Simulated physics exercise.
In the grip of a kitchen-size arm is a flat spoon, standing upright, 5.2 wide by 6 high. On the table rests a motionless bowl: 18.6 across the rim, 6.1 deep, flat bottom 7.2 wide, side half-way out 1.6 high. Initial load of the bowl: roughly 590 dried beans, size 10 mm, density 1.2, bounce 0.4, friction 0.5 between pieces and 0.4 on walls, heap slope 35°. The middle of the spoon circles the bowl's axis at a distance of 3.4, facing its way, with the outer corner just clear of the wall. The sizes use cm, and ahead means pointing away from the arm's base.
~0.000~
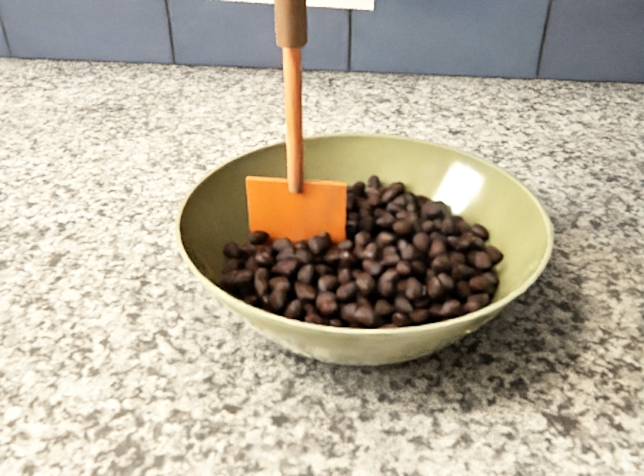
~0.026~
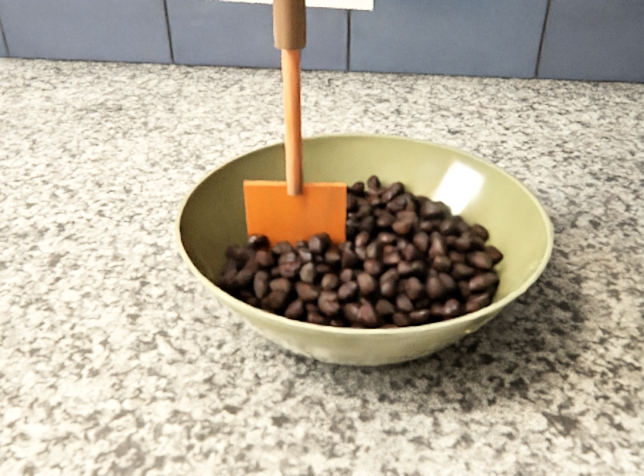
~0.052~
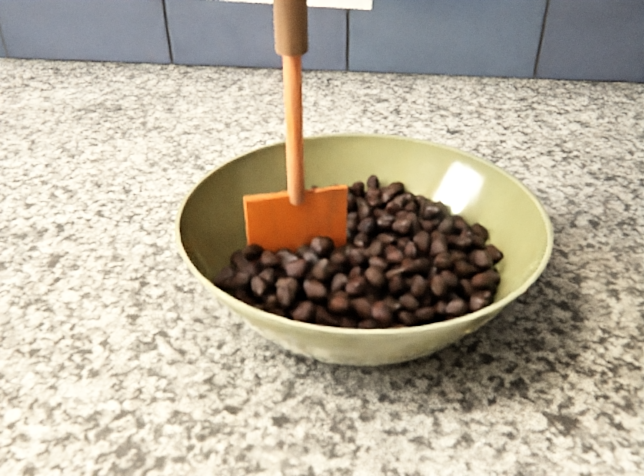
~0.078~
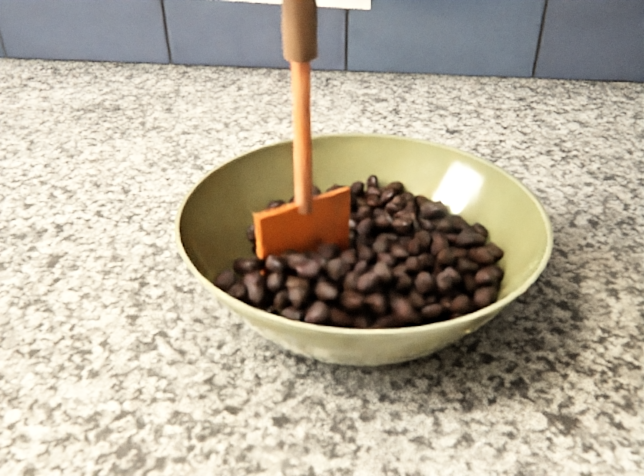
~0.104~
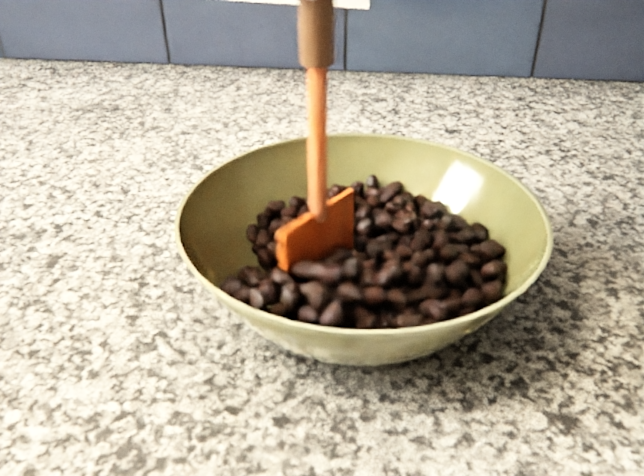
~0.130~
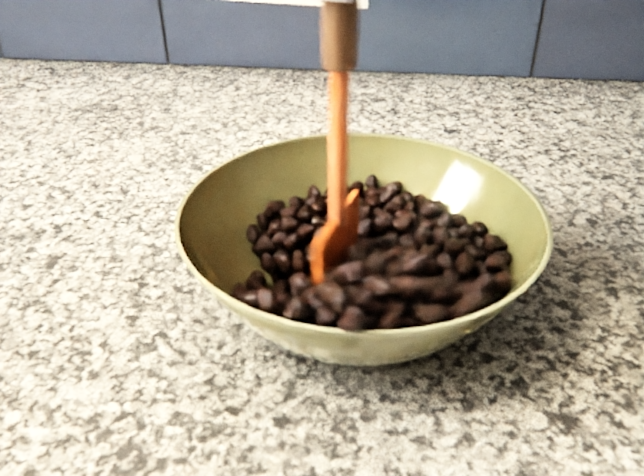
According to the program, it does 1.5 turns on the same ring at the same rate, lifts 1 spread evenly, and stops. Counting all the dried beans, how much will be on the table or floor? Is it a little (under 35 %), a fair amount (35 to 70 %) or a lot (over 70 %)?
A little, under 35 %.
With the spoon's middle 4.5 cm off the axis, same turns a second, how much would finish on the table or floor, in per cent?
It would be close to 25 per cent then.
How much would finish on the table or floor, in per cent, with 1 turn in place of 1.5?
I'd reckon near 20 per cent.
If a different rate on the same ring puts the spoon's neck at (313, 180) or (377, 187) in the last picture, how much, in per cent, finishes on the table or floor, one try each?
About 15 and 40 %.
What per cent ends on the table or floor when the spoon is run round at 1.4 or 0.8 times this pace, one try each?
Some 40 and 15 per cent.
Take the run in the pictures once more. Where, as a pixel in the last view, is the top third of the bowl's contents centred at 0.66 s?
About (347, 300).
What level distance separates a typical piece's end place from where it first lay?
Around 9 cm.
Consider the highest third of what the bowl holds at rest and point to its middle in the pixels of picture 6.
It is centred around (431, 248).
By 0.39 s, 256° round, highest piece 9 above the table; 516 in the bowl, 44 on the table or floor, 28 in flight or on the tool.
By 0.66 s, 76° round, highest piece 8 above the table; 457 in the bowl, 123 on the table or floor, 8 in flight or on the tool.
By 0.99 s, 180° round, highest piece 6 above the table; 434 in the bowl, 154 on the table or floor.
By 1.69 s, 180° round, highest piece 6 above the table; 434 in the bowl, 154 on the table or floor.
Final count, 434 in the bowl, 154 on the table or floor. That is 26 % on the table or floor.
